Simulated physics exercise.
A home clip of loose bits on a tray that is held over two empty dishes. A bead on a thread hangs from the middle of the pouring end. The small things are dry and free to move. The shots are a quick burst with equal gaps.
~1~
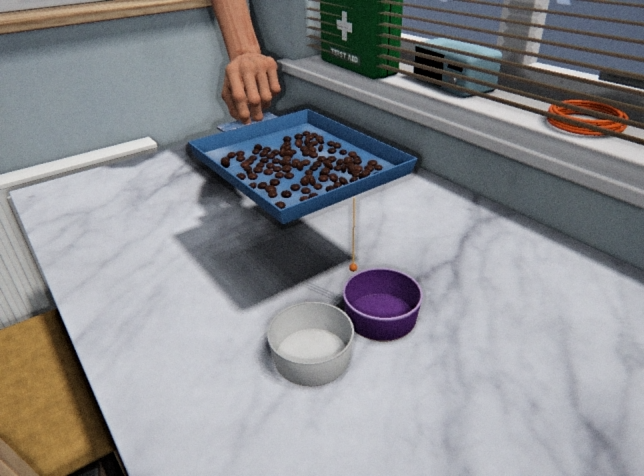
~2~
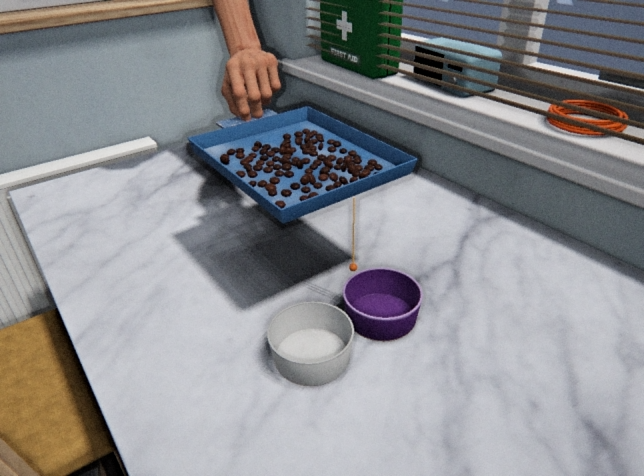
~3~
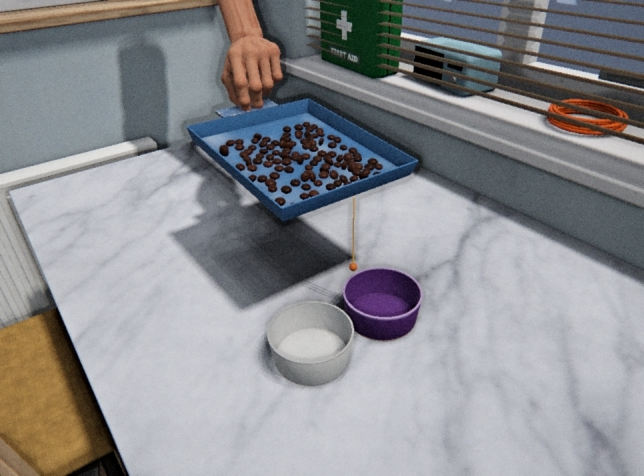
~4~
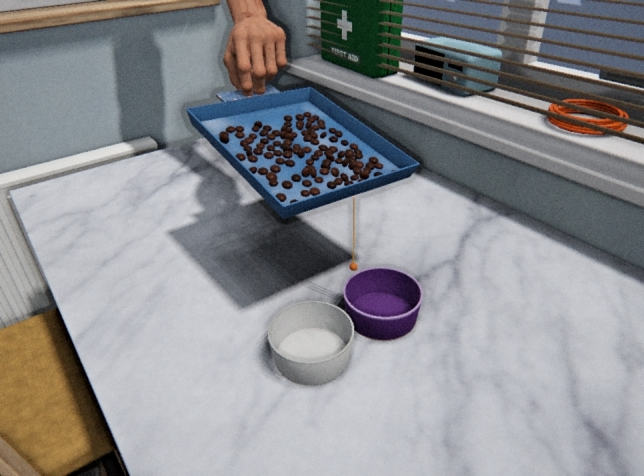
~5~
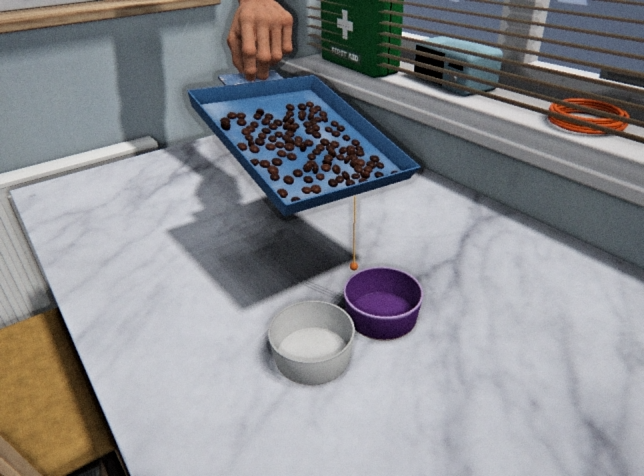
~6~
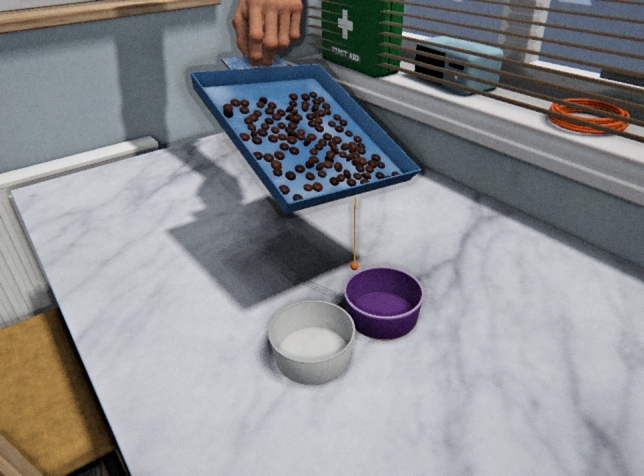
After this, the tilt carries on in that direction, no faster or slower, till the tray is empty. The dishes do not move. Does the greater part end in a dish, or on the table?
Caught overall: Less than half.
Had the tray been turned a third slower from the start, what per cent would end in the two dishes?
Close to 40 per cent.
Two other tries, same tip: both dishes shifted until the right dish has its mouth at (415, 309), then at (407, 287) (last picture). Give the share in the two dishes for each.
In turn 20 and 40 in a hundred.
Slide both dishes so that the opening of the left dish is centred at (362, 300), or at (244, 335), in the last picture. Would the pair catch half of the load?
The first try: The larger part. The second: Not half.
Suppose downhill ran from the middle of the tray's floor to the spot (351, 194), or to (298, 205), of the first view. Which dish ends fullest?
At the first place right, at the second the dish on the left.
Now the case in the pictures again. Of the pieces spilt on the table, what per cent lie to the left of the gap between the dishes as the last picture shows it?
It comes to 0 per cent or so.
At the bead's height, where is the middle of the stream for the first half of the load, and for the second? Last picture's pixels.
At about (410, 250), then at (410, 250).
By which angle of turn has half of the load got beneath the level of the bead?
Near 105 degrees.
Shortly afterwards, tray tipped steeply; all but a few on the tray; only a few in the air.
Next, tray tipped past a quarter turn; a little on the tray; near a quarter in the right dish; near half outside both; near a quarter in the air.
Some moments later, tray tipped past a quarter turn; near a quarter in the right dish; near two thirds outside both.
In the end, tray tipped past a quarter turn; none at all in the left dish; near a quarter in the right dish; near two thirds outside both.
